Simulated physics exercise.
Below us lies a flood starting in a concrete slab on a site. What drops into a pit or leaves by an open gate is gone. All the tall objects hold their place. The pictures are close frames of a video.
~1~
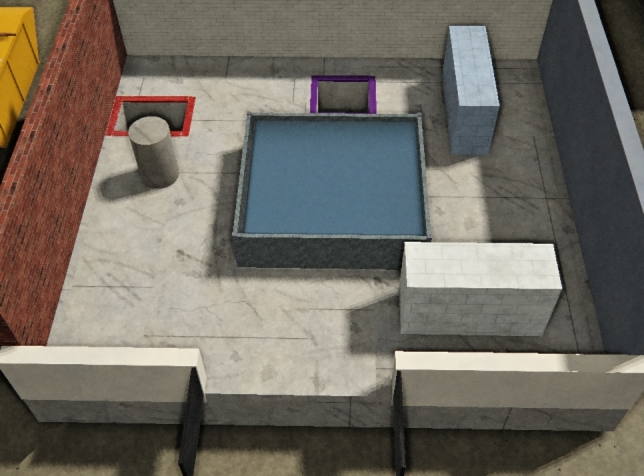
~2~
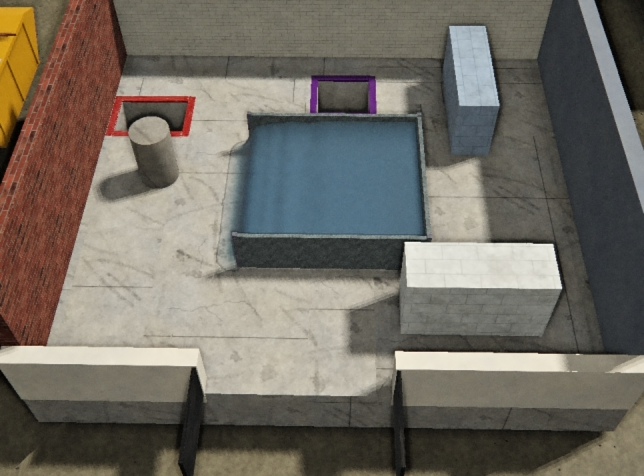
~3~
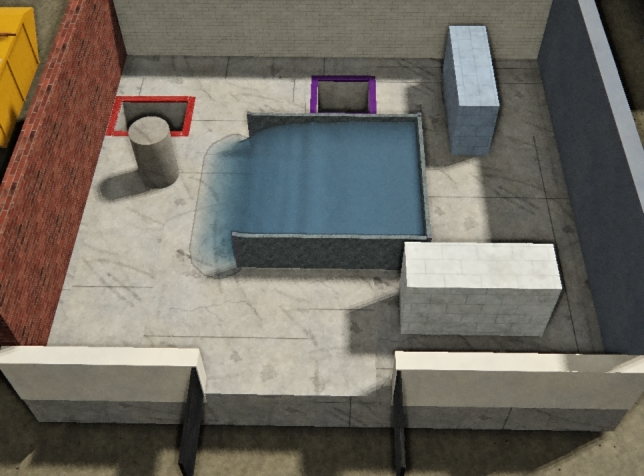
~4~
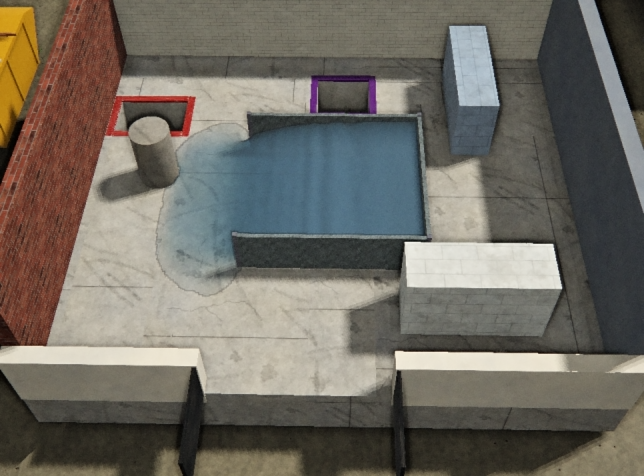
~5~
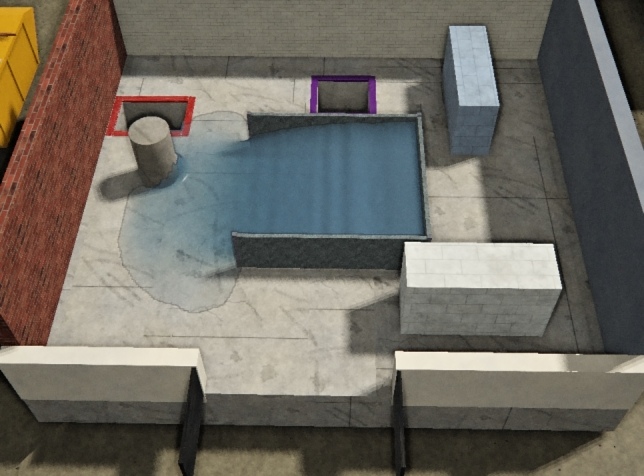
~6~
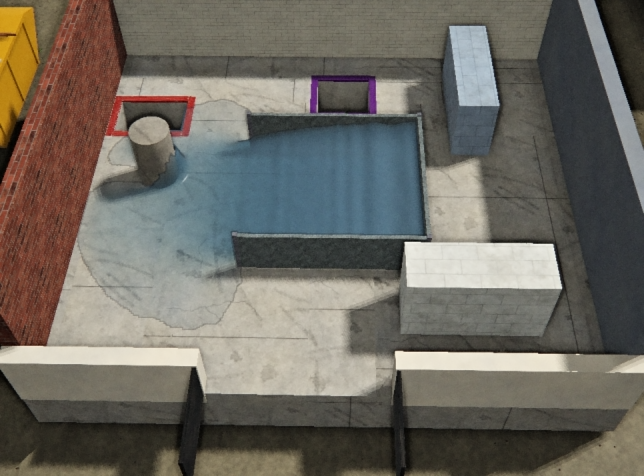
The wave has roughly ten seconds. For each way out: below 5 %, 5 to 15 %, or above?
In the end: The gate takes between 5 and 15 %; the red pit takes over 15 %; the purple pit takes under 5 %.
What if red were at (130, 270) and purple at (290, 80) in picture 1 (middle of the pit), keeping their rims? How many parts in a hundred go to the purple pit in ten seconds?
Parts in a hundred: Purple 20.
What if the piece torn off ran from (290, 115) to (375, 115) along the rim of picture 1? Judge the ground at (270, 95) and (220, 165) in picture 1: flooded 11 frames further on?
In turn: Covered, no water.
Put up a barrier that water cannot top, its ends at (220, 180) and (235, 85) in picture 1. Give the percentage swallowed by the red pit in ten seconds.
In per cent: Red 25.
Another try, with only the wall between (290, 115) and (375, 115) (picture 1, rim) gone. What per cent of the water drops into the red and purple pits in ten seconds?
Per cent: Red 10, purple 55.
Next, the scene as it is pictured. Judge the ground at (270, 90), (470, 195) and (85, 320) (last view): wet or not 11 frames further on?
In that order: No water, clear, under water.
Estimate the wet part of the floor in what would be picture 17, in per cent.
Some 30 per cent.
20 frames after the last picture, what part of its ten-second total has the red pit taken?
About 50 per cent.
A moment on, water covers 25 % of the floor; the gate 0 %, the red pit 3 %, the purple pit 0 %.
Next, water covers 30 % of the floor; the gate 0 %, the red pit 9 %, the purple pit 0 %.
Then, water covers 45 % of the floor; the gate 0 %, the red pit 19 %, the purple pit 0 %.
Later, water covers 70 % of the floor; the gate 3 %, the red pit 29 %, the purple pit 0 %.
In the end, water covers 85 % of the floor; the gate 9 %, the red pit 37 %, the purple pit 1 %.
